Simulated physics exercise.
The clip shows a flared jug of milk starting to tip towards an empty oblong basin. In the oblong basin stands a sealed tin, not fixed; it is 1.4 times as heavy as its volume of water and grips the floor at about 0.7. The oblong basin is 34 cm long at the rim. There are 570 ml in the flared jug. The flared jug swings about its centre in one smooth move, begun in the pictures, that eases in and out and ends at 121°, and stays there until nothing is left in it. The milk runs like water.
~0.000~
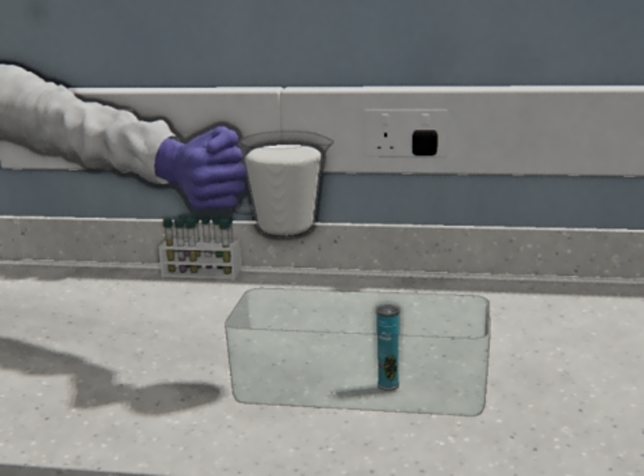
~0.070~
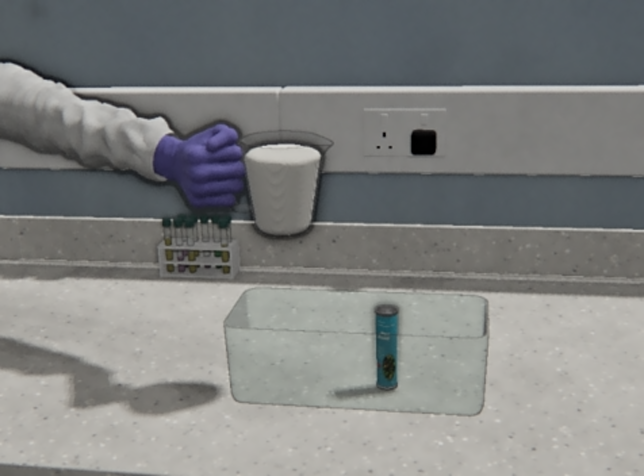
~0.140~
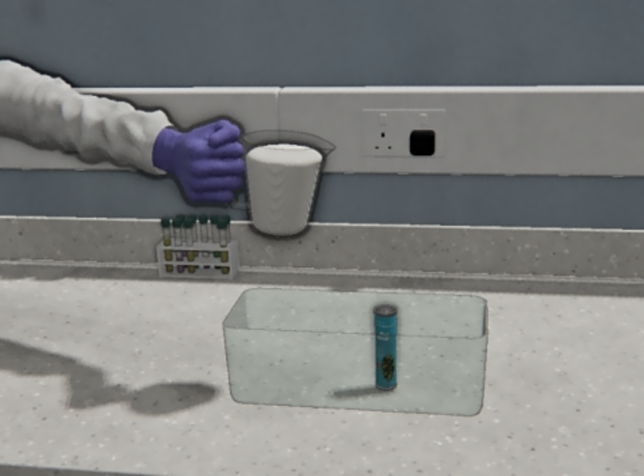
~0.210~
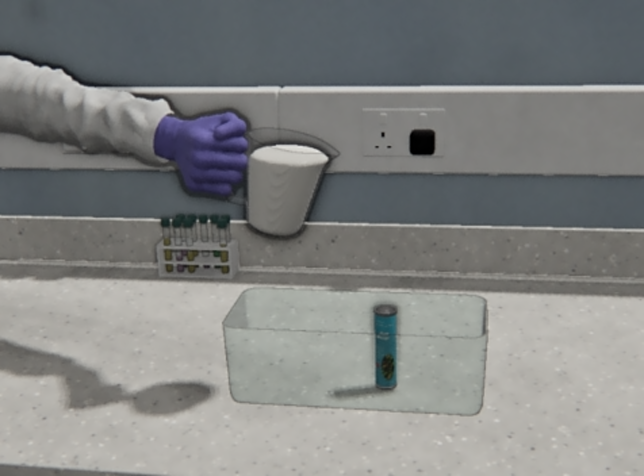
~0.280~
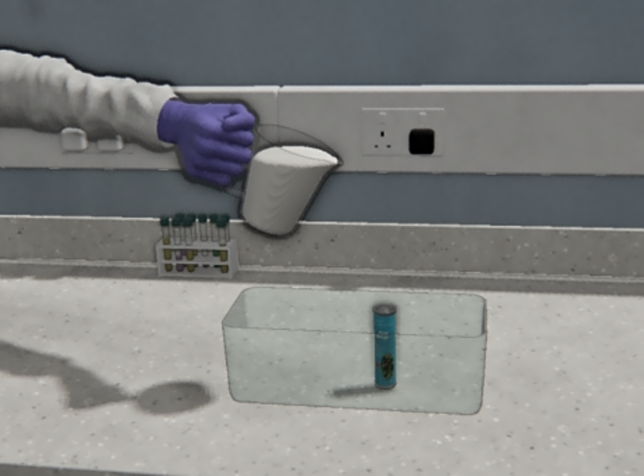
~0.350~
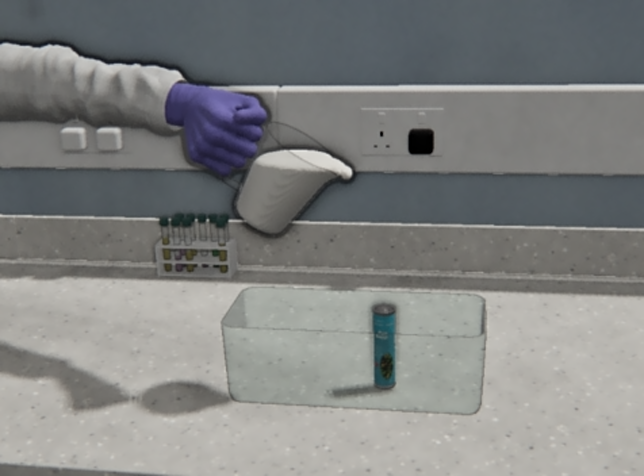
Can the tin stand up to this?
The tin falls.
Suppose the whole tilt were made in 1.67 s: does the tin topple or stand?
Then it stays up.
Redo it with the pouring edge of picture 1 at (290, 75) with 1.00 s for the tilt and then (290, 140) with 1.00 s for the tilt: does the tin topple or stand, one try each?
First it falls; then it keeps standing.
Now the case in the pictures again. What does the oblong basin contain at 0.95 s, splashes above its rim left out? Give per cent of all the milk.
About 88 per cent.
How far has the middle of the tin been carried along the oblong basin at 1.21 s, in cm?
About 4 cm.
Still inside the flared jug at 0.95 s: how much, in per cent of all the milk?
About 2 per cent.
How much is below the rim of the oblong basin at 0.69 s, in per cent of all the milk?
Some 22 per cent.
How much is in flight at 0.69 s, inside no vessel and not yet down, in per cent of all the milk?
About 32 per cent.
By 0.69 s the tilt is 95° and 46 per cent is still to pour; the tin stands where it began.
By 0.95 s the tilt is 120° and 2 per cent is still to pour; the tin stands 1 cm from where it began.
By 1.21 s the tilt is 121° and 0 per cent is still to pour; the tin leans 26°.
By 1.50 s the tilt is 121° and 0 per cent is still to pour; the tin lies on its side.
At rest the tin lies on its side.
